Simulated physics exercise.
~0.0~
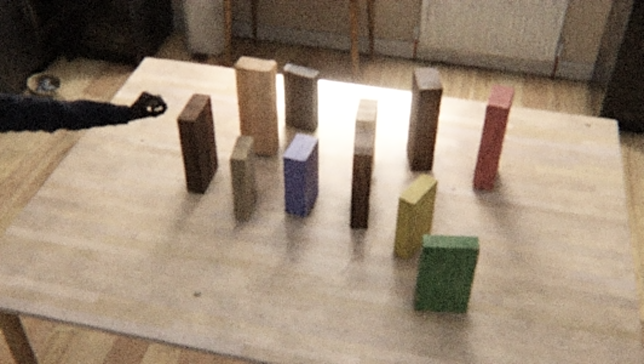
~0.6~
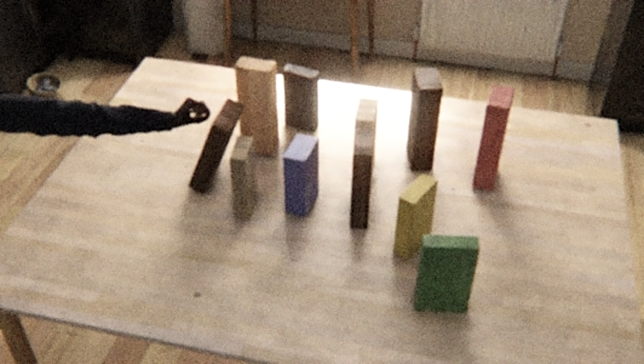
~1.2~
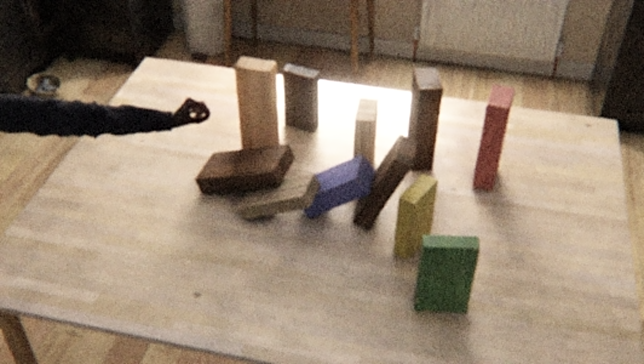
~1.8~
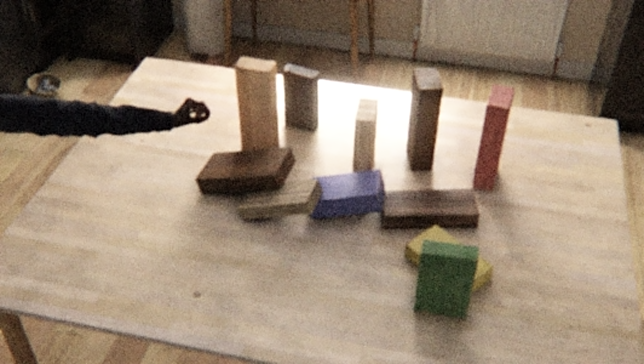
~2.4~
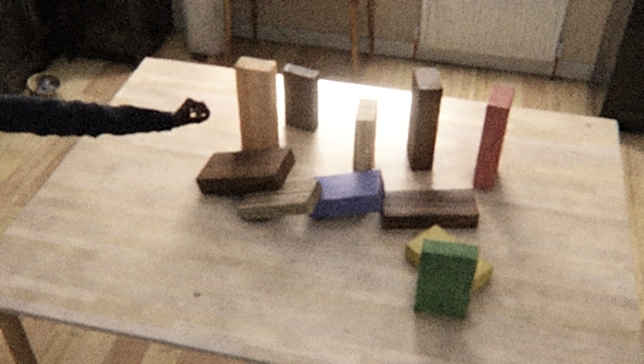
Wooden blocks toppling in a chain across a table after a finger pushes one, the yellow falling flat beside the still-upright green.
